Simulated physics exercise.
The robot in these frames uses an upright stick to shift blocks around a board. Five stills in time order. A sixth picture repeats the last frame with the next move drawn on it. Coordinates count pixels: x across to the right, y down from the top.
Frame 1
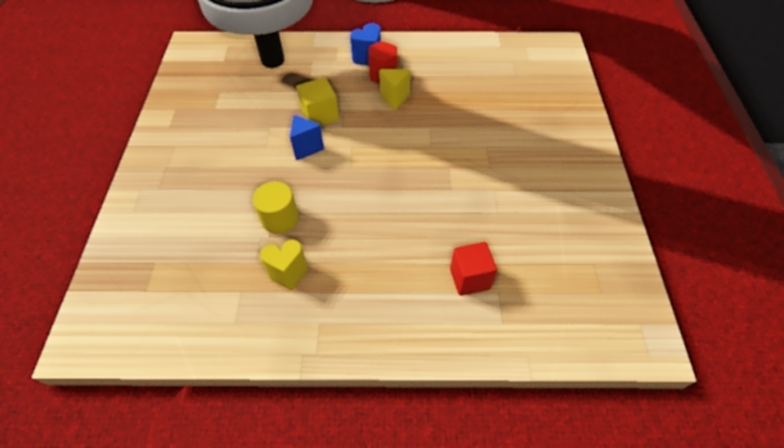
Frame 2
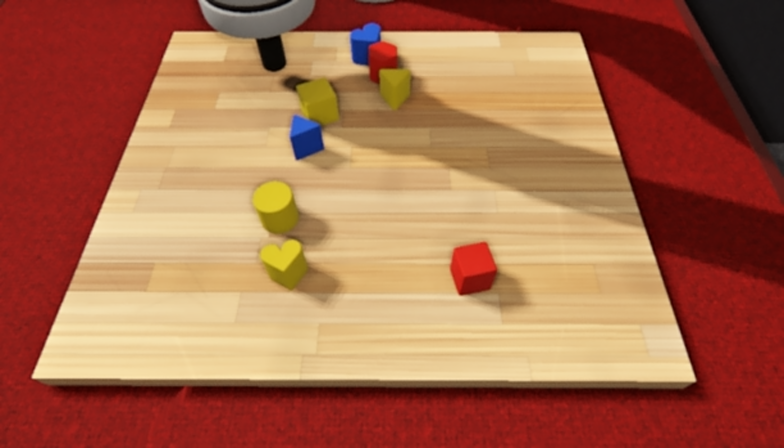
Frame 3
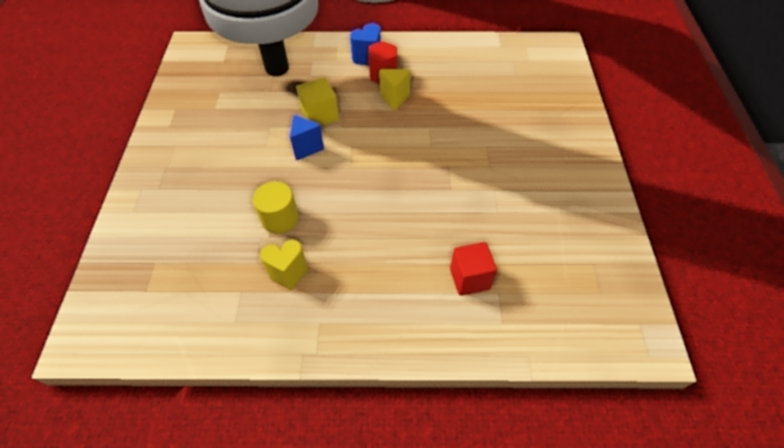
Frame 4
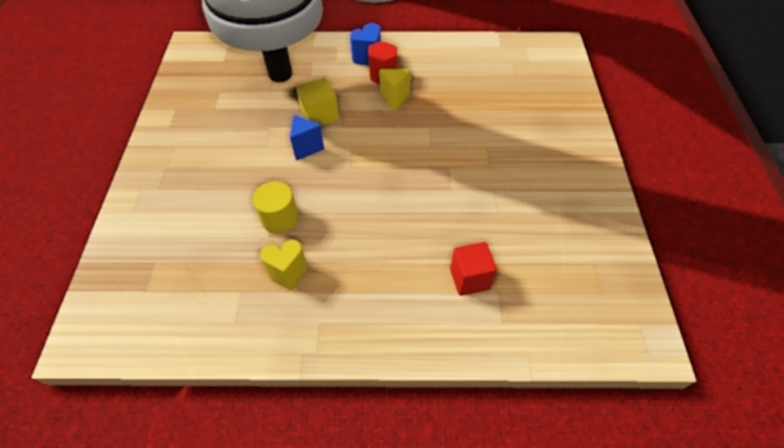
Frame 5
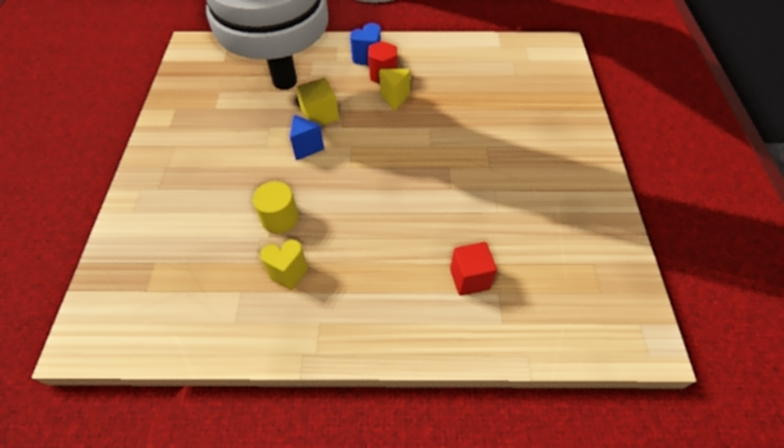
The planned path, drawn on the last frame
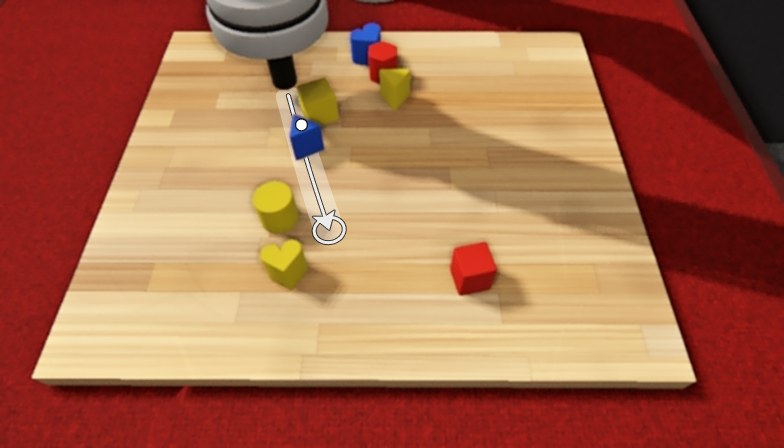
A robot's upright black stick moves slightly down and right while the colored blocks stay still.
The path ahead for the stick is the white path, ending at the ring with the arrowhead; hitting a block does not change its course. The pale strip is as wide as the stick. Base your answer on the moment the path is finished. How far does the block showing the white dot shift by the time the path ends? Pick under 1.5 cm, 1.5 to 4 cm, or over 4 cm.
It shifts over 4 cm.
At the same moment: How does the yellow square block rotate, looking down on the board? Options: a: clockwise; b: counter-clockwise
Correct choice: B.
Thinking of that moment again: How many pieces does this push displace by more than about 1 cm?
Expect two.
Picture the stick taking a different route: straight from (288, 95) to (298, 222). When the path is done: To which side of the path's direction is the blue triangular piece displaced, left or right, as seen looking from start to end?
Leftward.
Drawn move, straight from (288, 95) to (329, 230); the dot is on the blue triangular piece.
What follows on the original path. One third of the way, stick (297, 124); blue triangular piece (305, 132); yellow square block (326, 98), turned 60° anticlockwise.
Two thirds of the way, stick (310, 168); blue triangular piece (328, 168), turned 90° anticlockwise; yellow square block (326, 98), turned 60° anticlockwise.
At the end, stick (327, 219); yellow circle still; blue triangular piece (346, 183), turned 135° anticlockwise; yellow square block (326, 98), turned 60° anticlockwise.
